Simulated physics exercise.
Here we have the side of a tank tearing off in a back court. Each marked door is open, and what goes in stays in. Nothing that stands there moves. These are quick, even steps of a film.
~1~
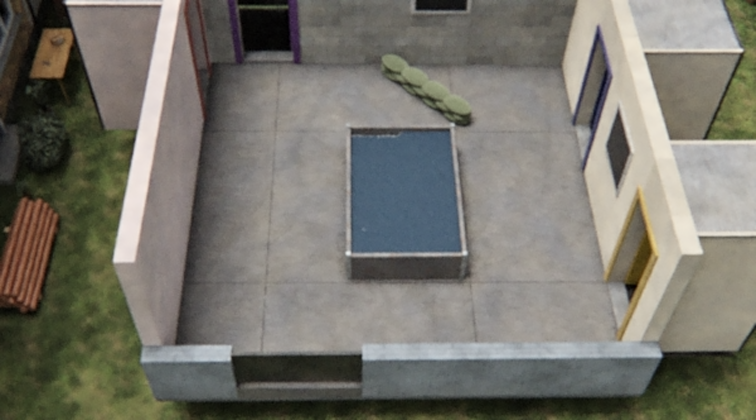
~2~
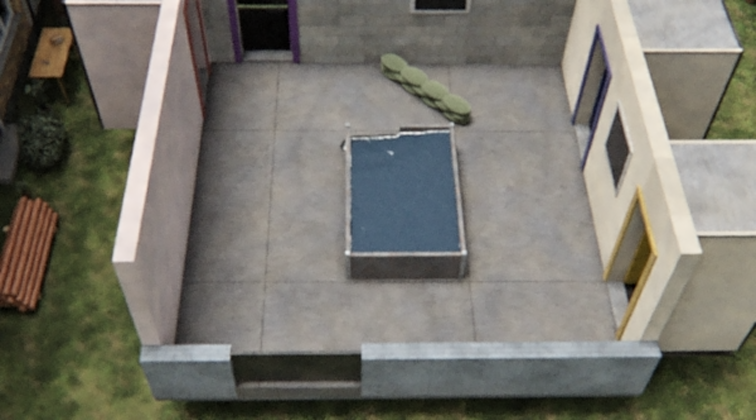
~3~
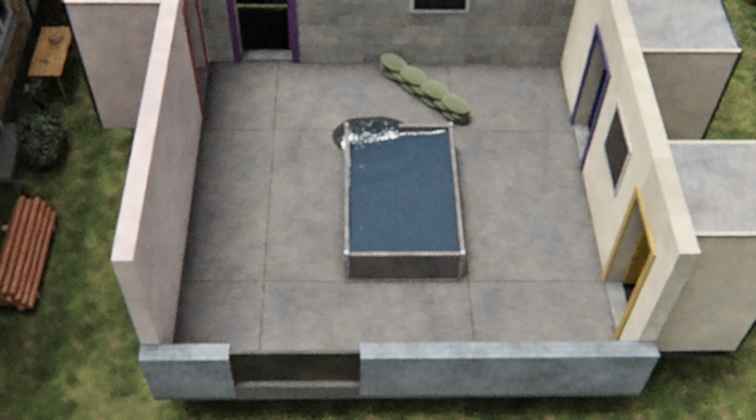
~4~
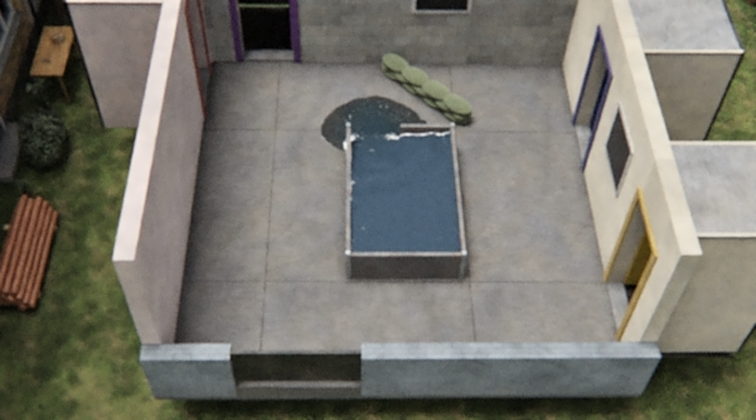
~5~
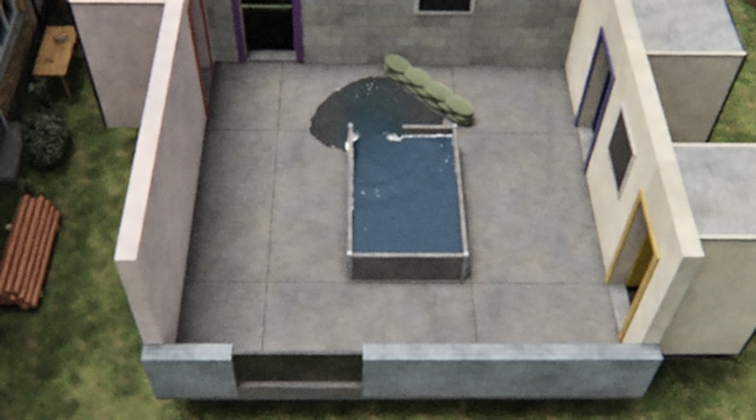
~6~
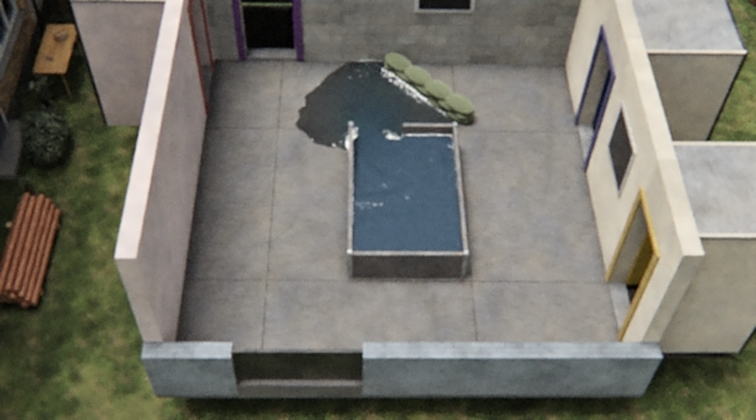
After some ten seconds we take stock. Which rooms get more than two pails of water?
In the end: The yellow door admits no more than that; the blue door admits no more than that; the red door admits no more than that; the purple door lets in a lot.
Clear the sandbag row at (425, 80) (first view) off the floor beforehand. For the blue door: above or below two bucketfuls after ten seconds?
One by one: The blue door is over.
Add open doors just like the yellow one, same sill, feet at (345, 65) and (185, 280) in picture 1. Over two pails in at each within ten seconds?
In that order: Passes that mark, holds.
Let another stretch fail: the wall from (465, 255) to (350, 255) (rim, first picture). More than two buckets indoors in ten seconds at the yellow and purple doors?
One by one: The yellow door passes that mark, the purple door keeps below it.
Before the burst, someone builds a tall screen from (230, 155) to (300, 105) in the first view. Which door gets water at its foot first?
That is the purple door.
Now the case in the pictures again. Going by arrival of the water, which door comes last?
The yellow door.
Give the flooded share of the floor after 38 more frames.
Some 60 per cent.
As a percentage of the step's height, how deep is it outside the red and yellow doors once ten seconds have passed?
In turn 40 and 160 per cent.
A moment on, water covers 15 % of the floor; the yellow door not reached, the blue door not reached, the red door not reached, the purple door wet at the sill, nothing in.
Next, water covers 20 % of the floor; the yellow door not reached, the blue door not reached, the red door not reached, the purple door under two buckets in.
Then, water covers 25 % of the floor; the yellow door not reached, the blue door not reached, the red door under two buckets in, the purple door over two buckets in.
Later, water covers 60 % of the floor; the yellow door not reached, the blue door wet at the sill, nothing in, the red door under two buckets in, the purple door over two buckets in.
In the end, water covers 85 % of the floor; the yellow door wet at the sill, nothing in, the blue door under two buckets in, the red door under two buckets in, the purple door far over two buckets in.
